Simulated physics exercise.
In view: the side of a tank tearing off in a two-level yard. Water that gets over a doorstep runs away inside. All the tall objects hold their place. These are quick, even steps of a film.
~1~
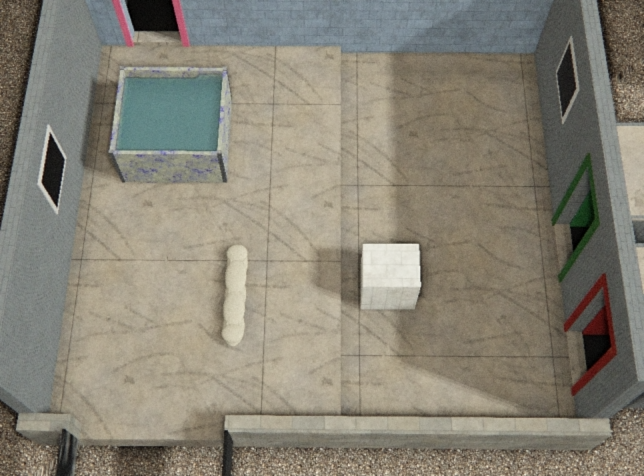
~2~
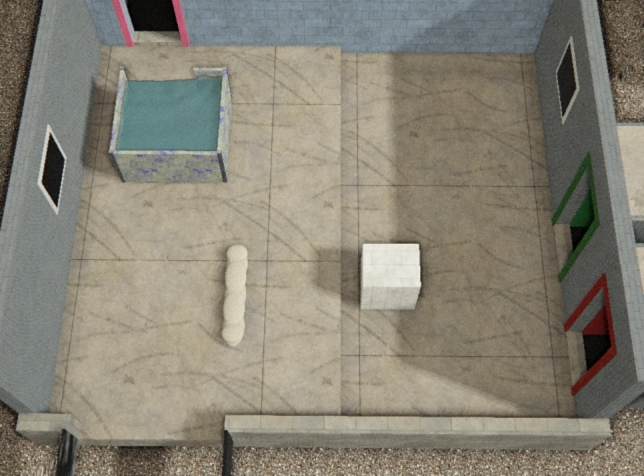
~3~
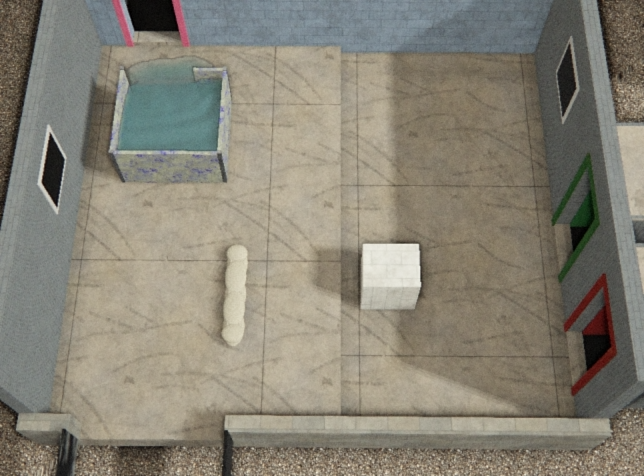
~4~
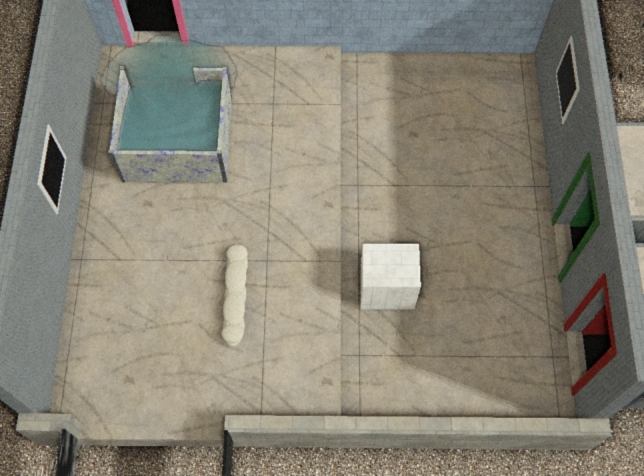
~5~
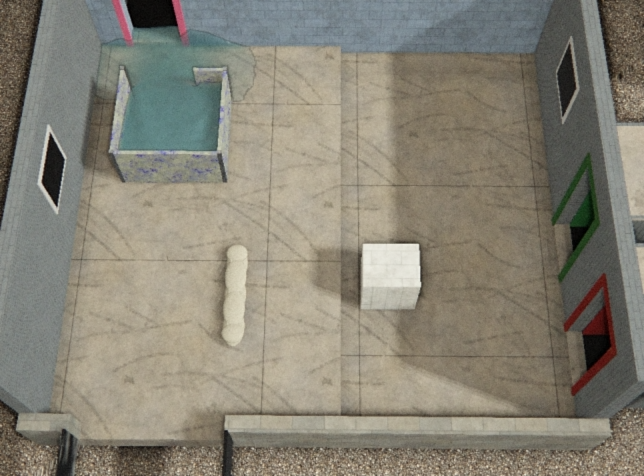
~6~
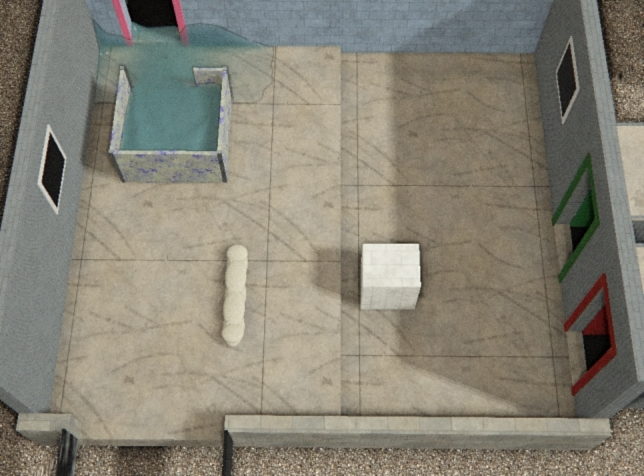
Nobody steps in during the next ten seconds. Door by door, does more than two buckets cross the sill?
In the end: The pink door floods; the green door holds within the limit; the red door holds within the limit.
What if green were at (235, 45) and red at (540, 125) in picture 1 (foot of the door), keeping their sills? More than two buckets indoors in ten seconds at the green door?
In short: Green door takes more.
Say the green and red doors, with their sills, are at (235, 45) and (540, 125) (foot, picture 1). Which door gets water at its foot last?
I say the red one.
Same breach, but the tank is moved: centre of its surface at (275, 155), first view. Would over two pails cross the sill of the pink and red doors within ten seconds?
The pink one passes that mark; the red one stays under.
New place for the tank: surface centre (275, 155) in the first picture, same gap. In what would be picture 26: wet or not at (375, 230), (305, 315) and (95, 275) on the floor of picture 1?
In that order: No water, free of water, awash.
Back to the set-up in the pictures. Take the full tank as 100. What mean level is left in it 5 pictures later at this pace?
Close to 48 %.
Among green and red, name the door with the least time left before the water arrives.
First comes the green-painted one.
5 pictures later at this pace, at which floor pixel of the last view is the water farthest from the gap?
Roughly at (379, 55).
A moment on, water covers 10 % of the floor; the pink door far over two buckets in, the green door not reached, the red door not reached.
Next, water covers 25 % of the floor; the pink door far over two buckets in, the green door not reached, the red door not reached.
Then, water covers 45 % of the floor; the pink door far over two buckets in, the green door not reached, the red door not reached.
Later, water covers 60 % of the floor; the pink door far over two buckets in, the green door wet at the sill, nothing in, the red door not reached.
In the end, water covers 70 % of the floor; the pink door far over two buckets in, the green door wet at the sill, nothing in, the red door wet at the sill, nothing in.
